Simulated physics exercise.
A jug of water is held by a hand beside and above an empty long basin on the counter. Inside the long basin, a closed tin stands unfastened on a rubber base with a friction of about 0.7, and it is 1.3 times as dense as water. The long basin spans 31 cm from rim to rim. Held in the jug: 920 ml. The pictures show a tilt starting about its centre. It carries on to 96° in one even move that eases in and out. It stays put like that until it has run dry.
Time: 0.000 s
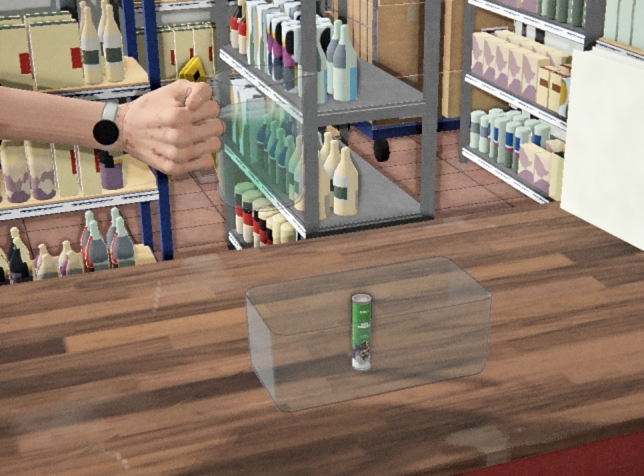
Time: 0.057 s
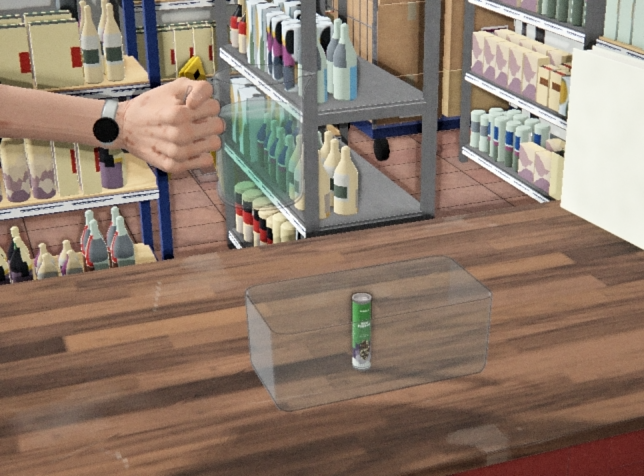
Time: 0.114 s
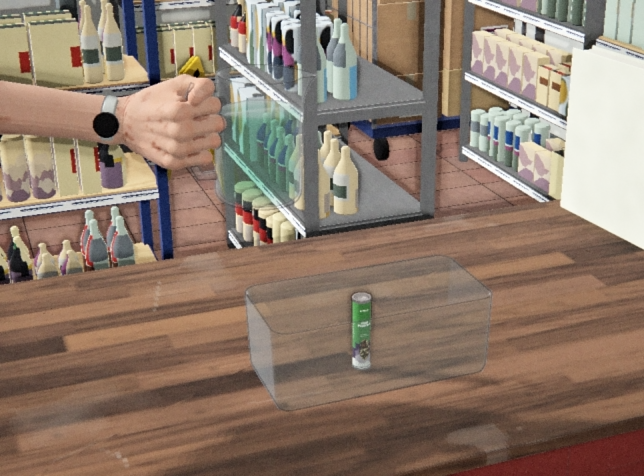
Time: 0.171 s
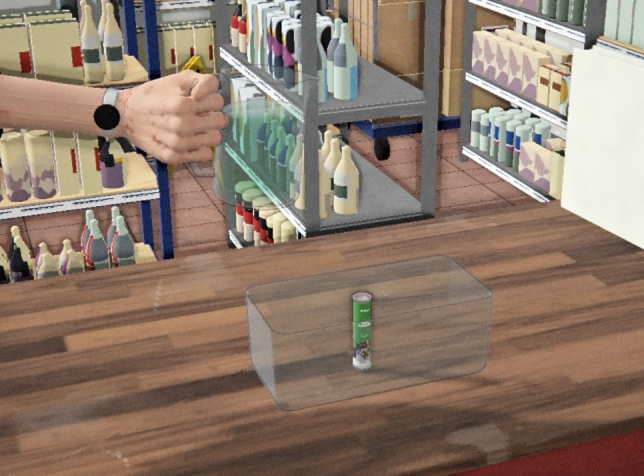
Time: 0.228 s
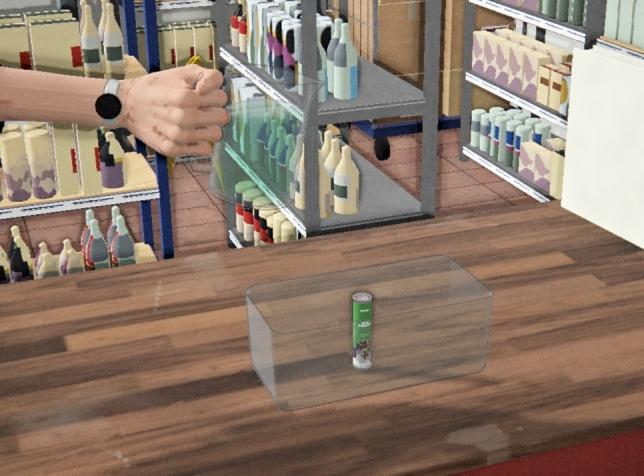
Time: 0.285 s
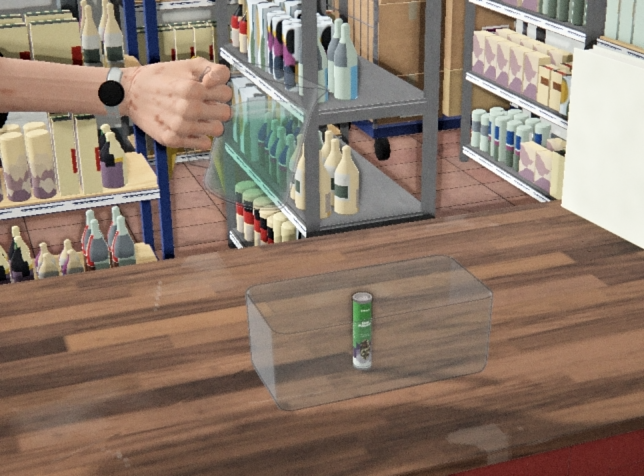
A hand wearing a watch held a clear jug of water above a wooden counter and slowly tilted it slightly to the right, while a small green tin stood still inside a clear, empty basin below.
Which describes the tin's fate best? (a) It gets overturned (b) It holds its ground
It holds its ground (b).
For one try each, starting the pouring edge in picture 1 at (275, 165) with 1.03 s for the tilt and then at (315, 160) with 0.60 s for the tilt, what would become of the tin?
Trial 1 - tin tips; trial 2 - tin tips.
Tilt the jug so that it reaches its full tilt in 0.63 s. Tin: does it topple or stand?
Well, the tin simply holds firm.
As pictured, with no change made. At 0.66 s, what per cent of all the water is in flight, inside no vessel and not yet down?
Roughly 7 percent.
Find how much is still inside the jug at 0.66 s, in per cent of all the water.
Close to 94 in a hundred.
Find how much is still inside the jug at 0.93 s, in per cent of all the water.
Roughly 54 percent remains.
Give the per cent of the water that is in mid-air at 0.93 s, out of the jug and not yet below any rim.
About 28 per cent.
After 0.66 s the tilt is 68° and 93 per cent is still to pour; the tin stands where it began.
After 0.93 s the tilt is 94° and 54 per cent is still to pour; the tin stands where it began.
After 1.22 s the tilt is 96° and 18 per cent is still to pour; the tin stands where it began.
After 1.53 s the tilt is 96° and 5 per cent is still to pour; the tin stands where it began.
In the end the tin stands where it began.
